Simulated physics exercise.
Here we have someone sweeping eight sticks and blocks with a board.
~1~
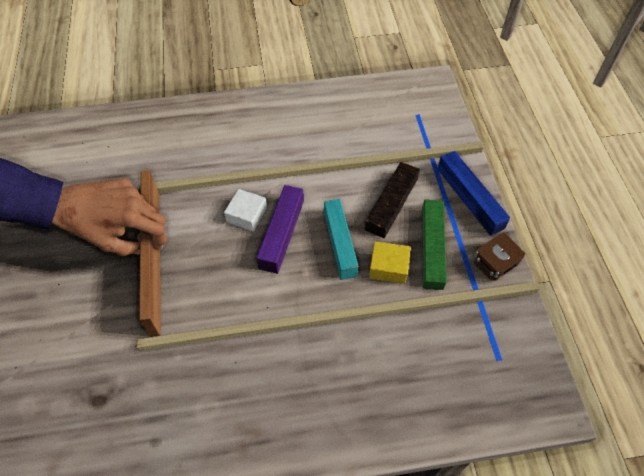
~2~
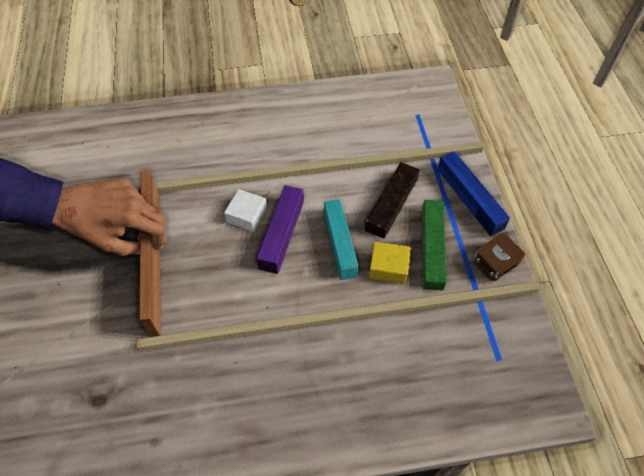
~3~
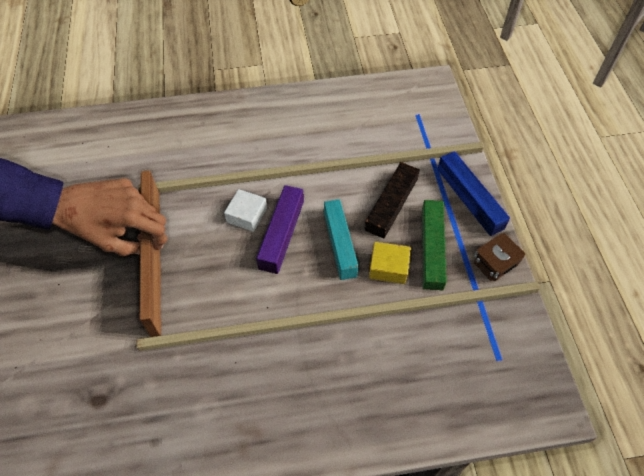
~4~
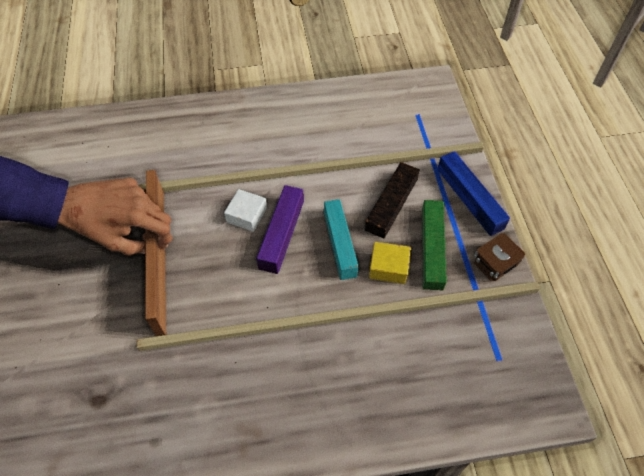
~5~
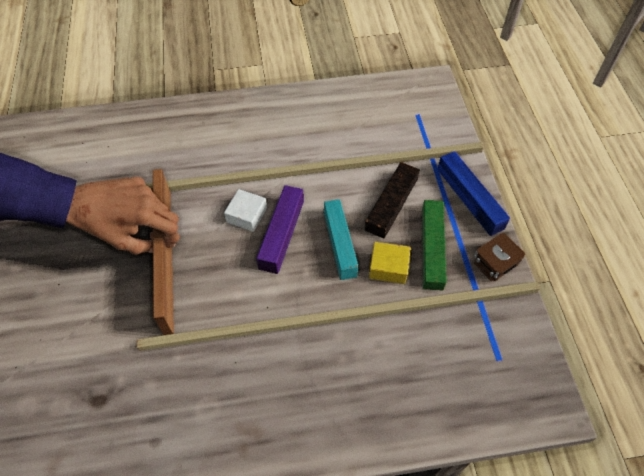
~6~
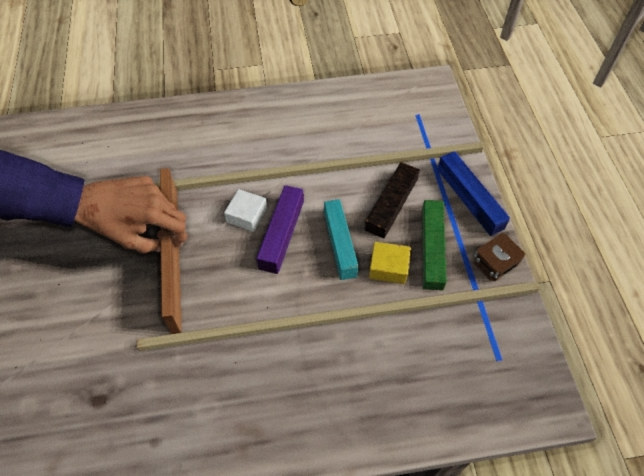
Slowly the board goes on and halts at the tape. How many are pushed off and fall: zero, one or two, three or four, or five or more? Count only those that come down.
In the end the number that fall off is three or four.
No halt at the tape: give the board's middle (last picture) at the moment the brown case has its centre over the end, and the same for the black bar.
For the brown case at (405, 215), for the black bar at (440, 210).
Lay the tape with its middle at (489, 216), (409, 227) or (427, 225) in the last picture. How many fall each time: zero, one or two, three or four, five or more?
The falls would be at least five; one or two; just one or two.
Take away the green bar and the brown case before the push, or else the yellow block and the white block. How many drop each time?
It would be 2 and 2.
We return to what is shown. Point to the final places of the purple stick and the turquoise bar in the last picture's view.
The purple stick stops around (480, 204); the turquoise bar around (494, 234).
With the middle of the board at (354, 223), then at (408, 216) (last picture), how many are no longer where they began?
By then 6, and 8.
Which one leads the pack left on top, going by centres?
The yellow block ends nearest.
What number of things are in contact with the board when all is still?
In contact: 2.
A little later, none off yet; brown case at rest near (498, 258); blue stick at rest near (472, 192); green bar at rest near (434, 244).
When it is over, the number that fall off is three or four; down, black bar, green bar, blue stick and brown case.
